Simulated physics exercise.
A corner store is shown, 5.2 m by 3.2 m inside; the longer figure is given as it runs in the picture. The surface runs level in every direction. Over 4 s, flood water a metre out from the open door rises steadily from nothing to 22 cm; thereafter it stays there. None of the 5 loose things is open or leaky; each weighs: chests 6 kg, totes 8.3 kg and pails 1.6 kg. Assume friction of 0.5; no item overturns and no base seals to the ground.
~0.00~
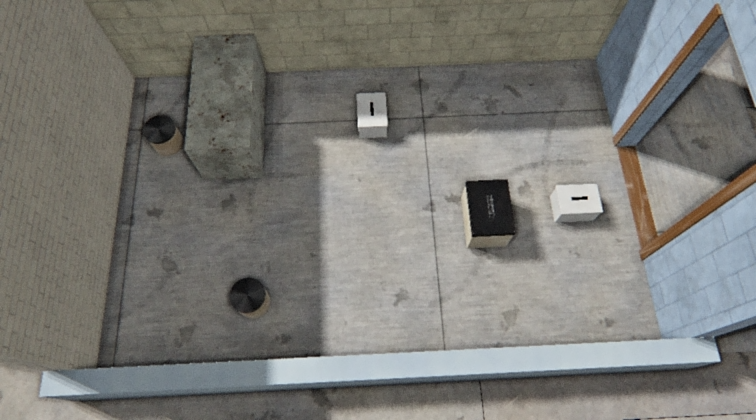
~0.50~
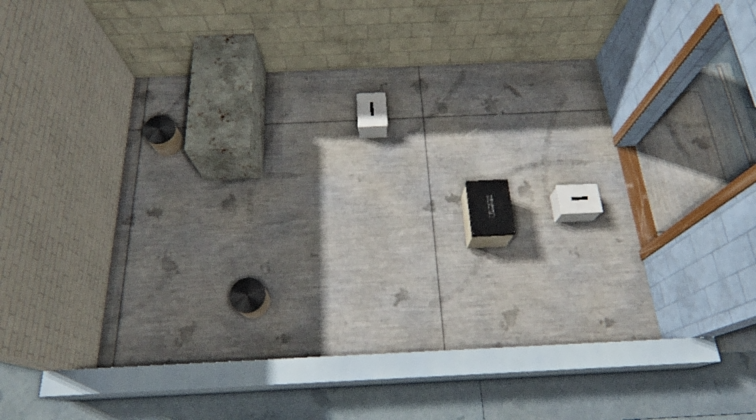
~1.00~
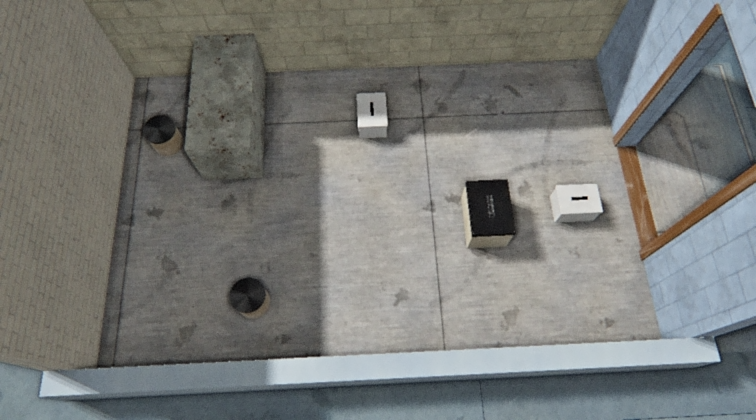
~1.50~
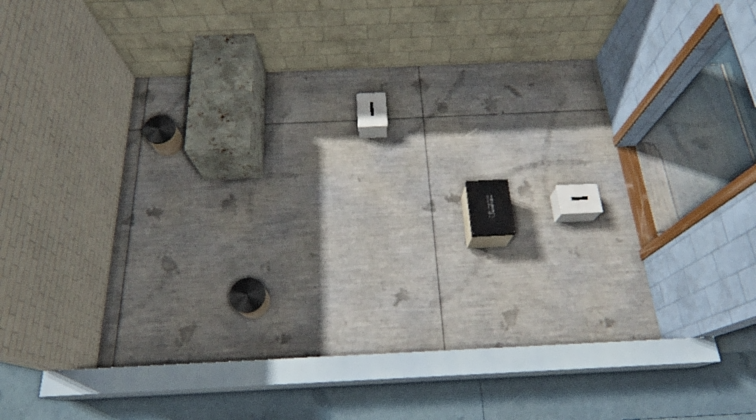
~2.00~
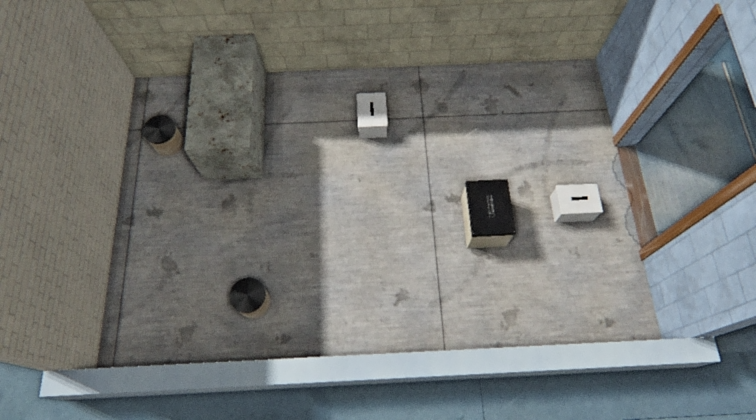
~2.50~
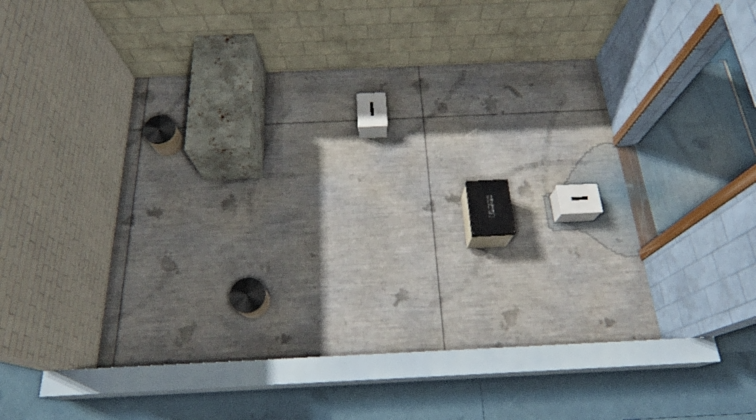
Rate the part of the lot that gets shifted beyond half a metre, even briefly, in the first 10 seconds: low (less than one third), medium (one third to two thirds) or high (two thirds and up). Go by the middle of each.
High.
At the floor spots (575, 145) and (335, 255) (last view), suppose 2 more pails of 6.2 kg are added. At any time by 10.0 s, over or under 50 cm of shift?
In that order: Short of it, past it.
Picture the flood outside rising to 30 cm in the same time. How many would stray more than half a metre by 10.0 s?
Under that setup the answer is 5.
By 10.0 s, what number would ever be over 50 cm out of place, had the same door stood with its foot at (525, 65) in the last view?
That would give 3.
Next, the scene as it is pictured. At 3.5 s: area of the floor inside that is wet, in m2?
I'd estimate close to 3.0 m2.
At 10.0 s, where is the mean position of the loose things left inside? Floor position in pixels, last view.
I'd put it around (231, 160).
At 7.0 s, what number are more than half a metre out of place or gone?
The count is 4.
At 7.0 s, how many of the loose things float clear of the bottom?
Tally: 2 of them.
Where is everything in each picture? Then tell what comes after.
A chest at (491, 207) rests on the ground; a tote at (579, 199) rests on the ground; 0.0 m2 under water; 0 of 5 have shifted, in the first frame.
A chest at (491, 207) rests on the ground; a tote at (579, 199), on the bottom; 0.0 m2 under water; 0 of 5 have shifted, in the second frame.
A chest at (491, 207), on the bottom; a tote at (579, 199) rests on the ground; water covers 0.0 m2; 0 of 5 have shifted, in the third frame.
A chest at (491, 207) rests on the ground; a tote at (579, 199), on the bottom; water covers 0.0 m2; 0 of 5 have shifted, in the fourth frame.
A chest at (491, 207), on the bottom; a tote at (579, 199), on the bottom; water covers 0.0 m2; 0 of 5 have shifted, in the fifth frame.
A chest at (491, 207), on the bottom; a tote at (579, 199), on the bottom; water covers 0.5 m2; 0 of 5 have shifted, in the sixth frame.
After 3.5 s 0 of 5 are over 50 cm from their spots; 0 afloat.
After 4.5 s 1 of 5 are over 50 cm from their spots; 0 afloat.
After 7.0 s 4 of 5 are over 50 cm from their spots; 2 afloat.
After 10.0 s 5 of 5 are over 50 cm from their spots, and 5 have been at some point; 5 afloat.
